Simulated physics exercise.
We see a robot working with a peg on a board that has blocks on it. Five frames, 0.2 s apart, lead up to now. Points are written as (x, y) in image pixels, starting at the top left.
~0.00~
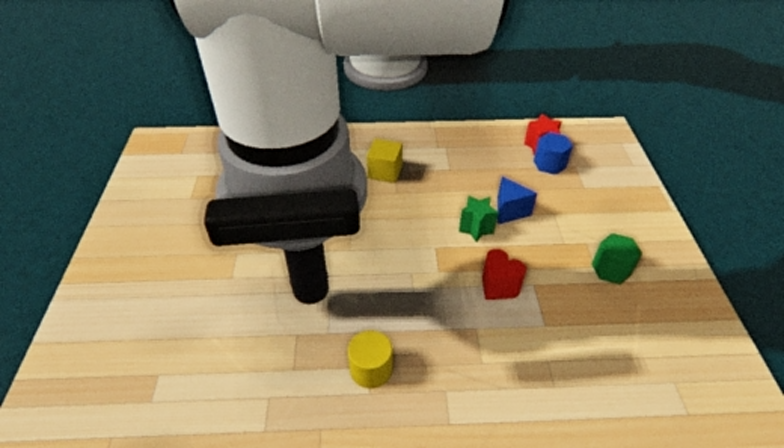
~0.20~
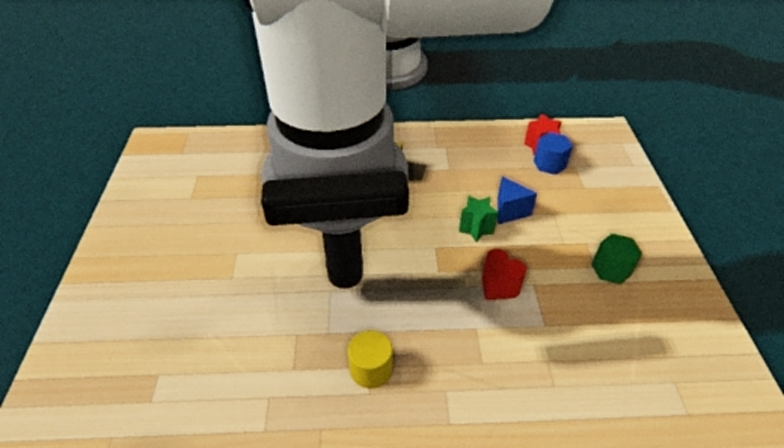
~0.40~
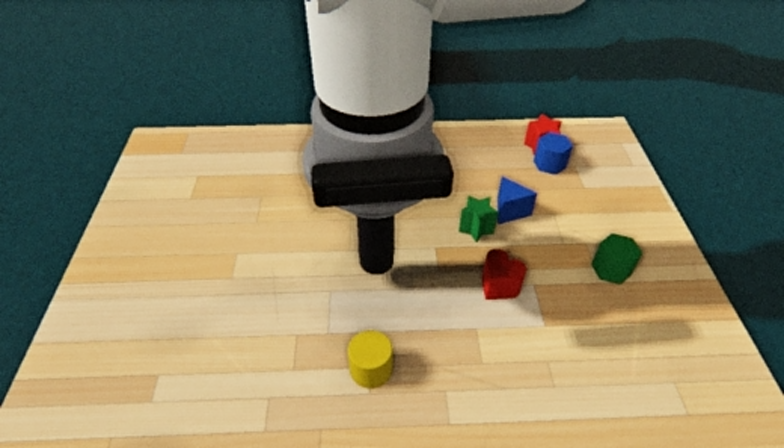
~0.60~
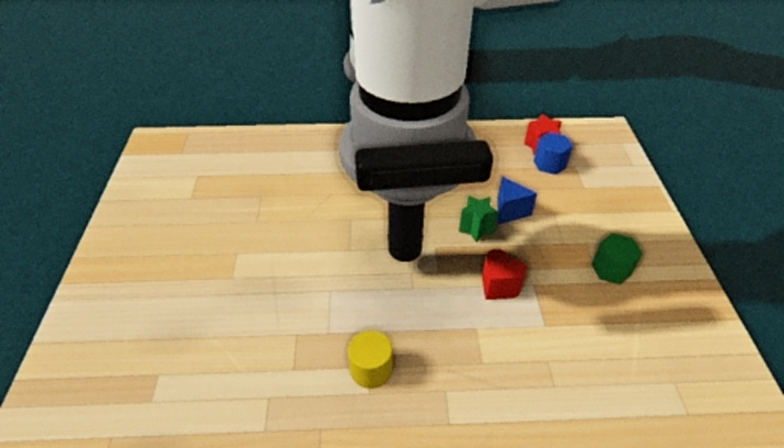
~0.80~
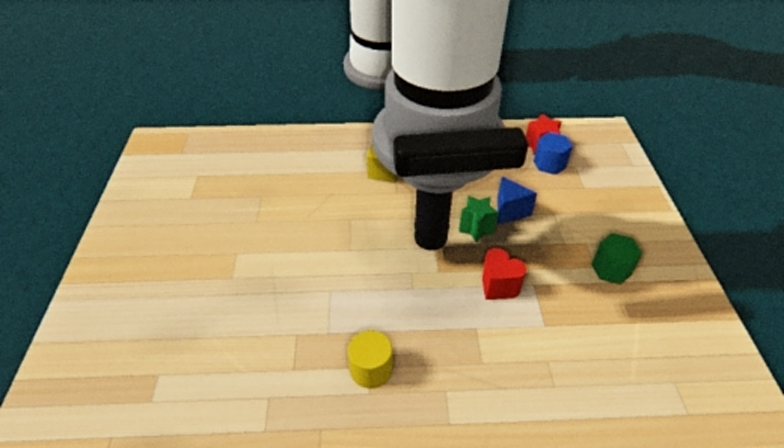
On a wooden board, a robot arm moves its black peg right past scattered colored blocks.
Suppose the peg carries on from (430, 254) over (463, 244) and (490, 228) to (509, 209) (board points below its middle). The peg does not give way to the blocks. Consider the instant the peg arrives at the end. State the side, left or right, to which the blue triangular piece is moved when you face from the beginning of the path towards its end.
Answer: Left.
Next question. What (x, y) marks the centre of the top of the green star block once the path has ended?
Answer: (526, 172).
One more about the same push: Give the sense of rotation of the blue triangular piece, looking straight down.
If we look at it from overhead, the blue triangular piece pivots counter-clockwise.
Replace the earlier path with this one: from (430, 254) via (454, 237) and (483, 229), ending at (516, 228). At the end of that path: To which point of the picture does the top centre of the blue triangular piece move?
I'd say the blue triangular piece ends with its top centre at (552, 176).
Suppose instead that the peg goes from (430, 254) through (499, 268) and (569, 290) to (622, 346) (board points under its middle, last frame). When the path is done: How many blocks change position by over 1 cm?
I reckon the push displaces only one of the blocks by more than 1 cm.
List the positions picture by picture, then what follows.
The first frame shows peg's lower end (311, 291); green star block (480, 206); red heart-shaped block (504, 265); blue triangular piece (514, 190).
The second frame shows peg (346, 276); blocks still.
The third frame shows peg (377, 263); blocks still.
The fourth frame shows peg (405, 250); blocks still.
The fifth frame shows peg (431, 239); green star block (480, 206); red heart-shaped block (504, 265); blue triangular piece (514, 190).
What follows on the original path. One third of the way, peg (466, 229); green star block (482, 205).
Two thirds of the way, peg (493, 213); green star block (508, 190); blue triangular piece (528, 177), turned 15° anticlockwise.
At the end, peg (513, 194); green star block (526, 172); red heart-shaped block still; blue triangular piece (545, 160), turned 20° anticlockwise.
